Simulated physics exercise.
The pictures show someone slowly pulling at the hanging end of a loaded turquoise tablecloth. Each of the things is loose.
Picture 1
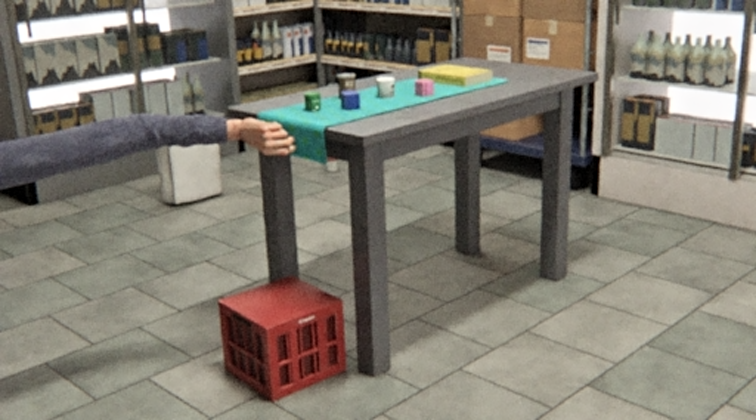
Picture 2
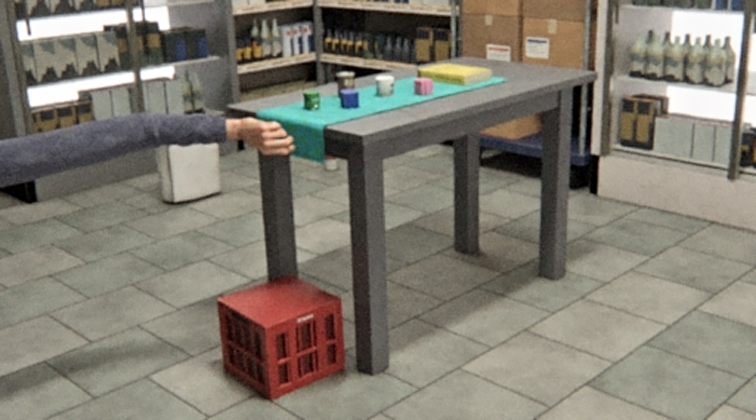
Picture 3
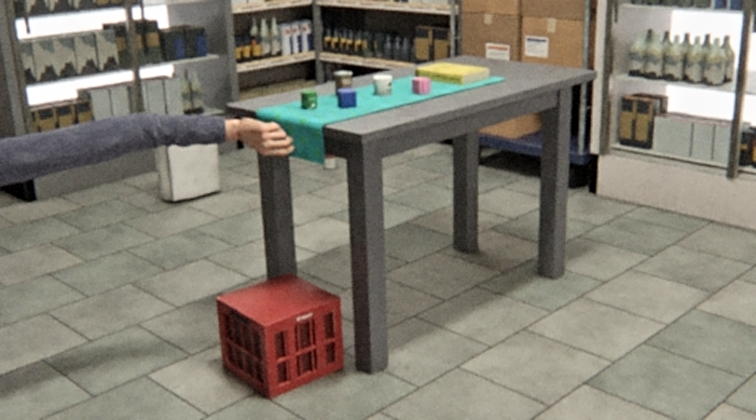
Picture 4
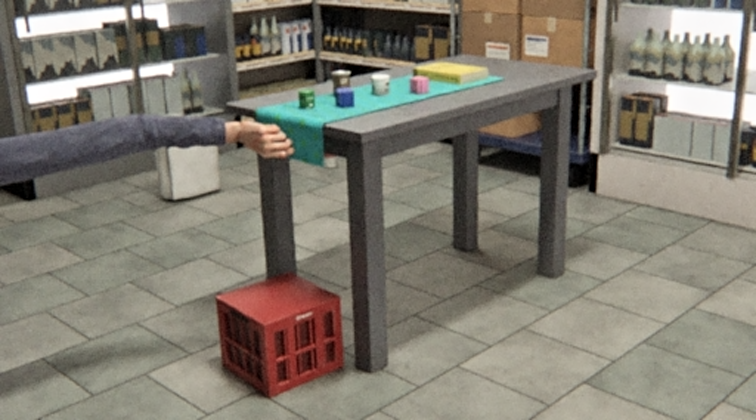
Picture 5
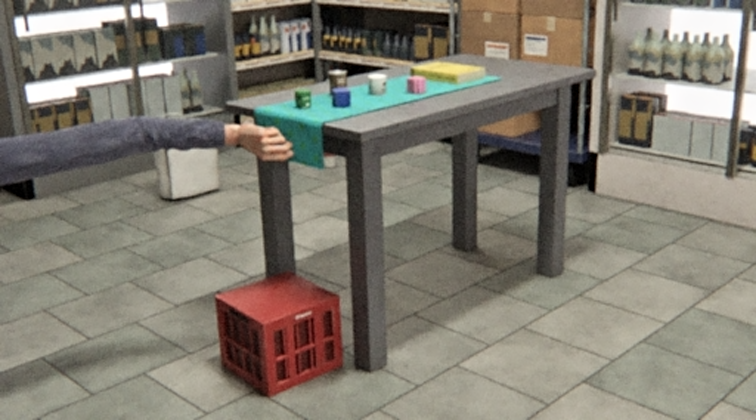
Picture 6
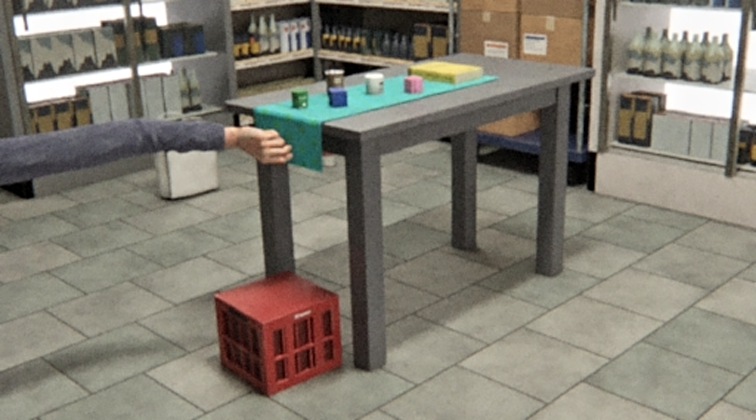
A hand slowly pulls a turquoise cloth leftward, and the small items on it shift slightly.
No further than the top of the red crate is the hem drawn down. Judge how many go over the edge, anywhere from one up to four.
Going over the edge will be four of them.
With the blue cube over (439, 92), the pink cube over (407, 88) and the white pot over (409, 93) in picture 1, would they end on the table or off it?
The blue cube stays put; the pink cube stays put; the white pot stays put.
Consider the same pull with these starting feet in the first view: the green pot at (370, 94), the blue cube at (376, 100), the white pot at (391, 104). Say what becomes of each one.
Result - the green pot comes off, the blue cube comes off, and the white pot comes off.
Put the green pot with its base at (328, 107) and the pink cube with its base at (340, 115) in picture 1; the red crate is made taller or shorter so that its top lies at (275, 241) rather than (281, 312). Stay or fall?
The green pot is lost, the pink cube is lost.
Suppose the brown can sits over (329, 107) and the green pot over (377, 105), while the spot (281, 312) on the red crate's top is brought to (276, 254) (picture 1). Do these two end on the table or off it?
Outcome for the brown can: It is lost. Outcome for the green pot: It stays.
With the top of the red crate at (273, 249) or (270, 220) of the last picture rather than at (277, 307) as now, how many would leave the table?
Then 2, then 1.
Soon after, hem near (290, 207); green pot gone.
Then, hem near (291, 240); green pot and blue cube gone.
Further on, hem near (293, 275); green pot, blue cube and brown can gone.
At rest, hem on the crate; green pot, blue cube, brown can and white pot gone. The answer is four.
